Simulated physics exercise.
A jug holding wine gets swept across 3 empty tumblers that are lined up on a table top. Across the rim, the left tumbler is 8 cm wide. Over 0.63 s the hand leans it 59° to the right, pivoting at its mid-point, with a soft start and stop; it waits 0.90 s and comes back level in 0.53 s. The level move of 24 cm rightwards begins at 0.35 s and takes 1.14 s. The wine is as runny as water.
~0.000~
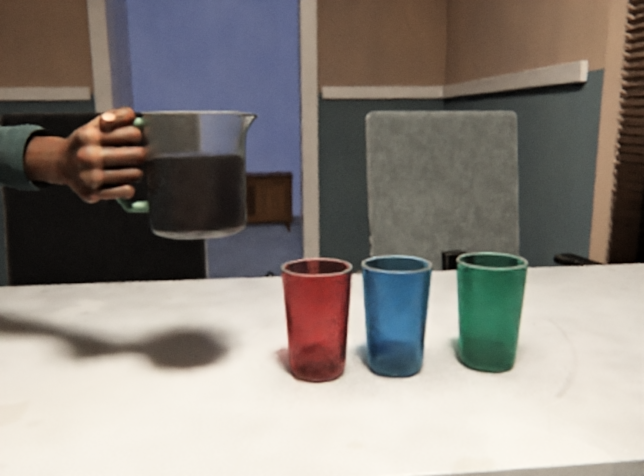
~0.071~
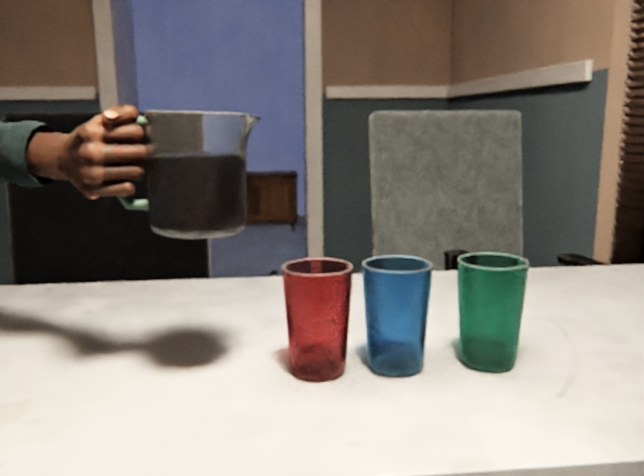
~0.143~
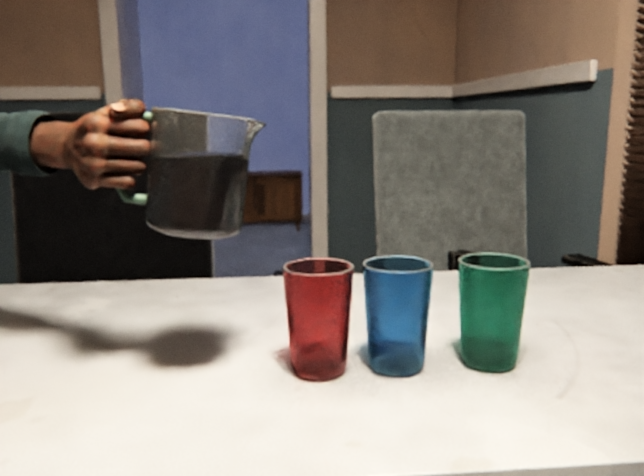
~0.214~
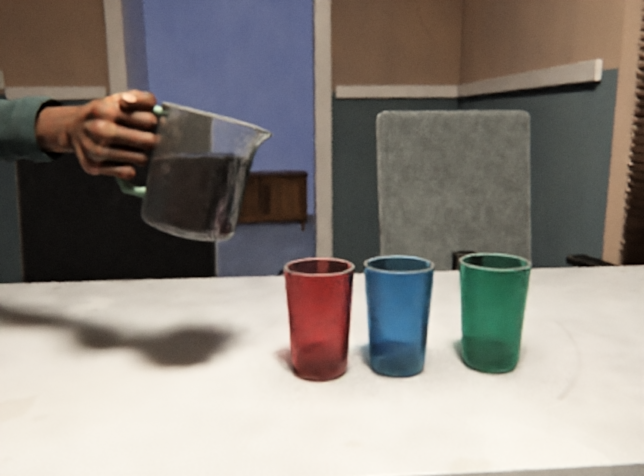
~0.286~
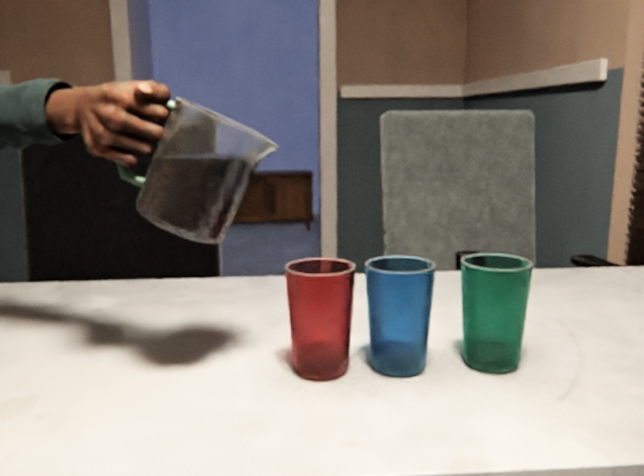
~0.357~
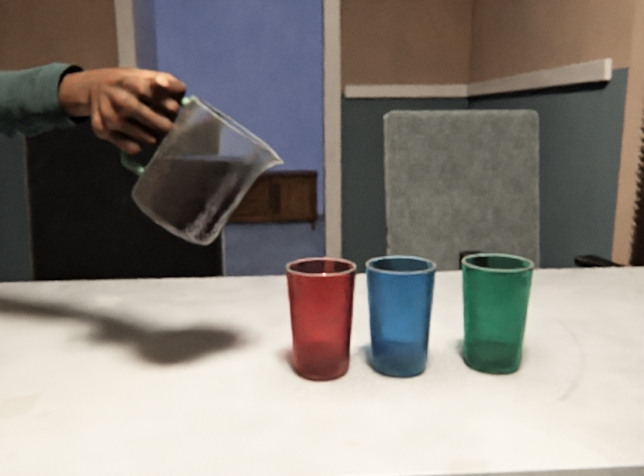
A hand gripping a clear jug of dark liquid holds it nearly upright to the left of three empty tumblers, red, blue and green, on a white table top. The hand then leans the jug steadily to the right, its rim dipping while the liquid shifts inside and the tumblers stay still.
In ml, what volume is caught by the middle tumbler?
Roughly 70 ml is caught.
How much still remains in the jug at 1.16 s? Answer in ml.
About 480 ml.
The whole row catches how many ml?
Adding them up, it comes to close to 220 ml.
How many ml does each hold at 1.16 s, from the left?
From the left: Around 10 ml, then around 70 ml, then around 30 ml.
Then, 0.82 s in, the tilt is 59° and from the left they hold 10 ml, 25 ml, 0 ml, the jug 575 ml, and 5 ml is on the table top.
Then, 1.16 s in, the tilt is 59° and from the left they hold 10 ml, 70 ml, 30 ml, the jug 480 ml, and 45 ml is on the table top.
Then, 1.51 s in, the tilt is 59° and from the left they hold 10 ml, 70 ml, 105 ml, the jug 395 ml, and 45 ml is on the table top.
Then, 1.90 s in, the tilt is 12° and from the left they hold 10 ml, 70 ml, 145 ml, the jug 375 ml, and 70 ml is on the table top.
Finally, from the left they hold 10 ml, 70 ml, 145 ml, the jug 375 ml, and 70 ml is on the table top.
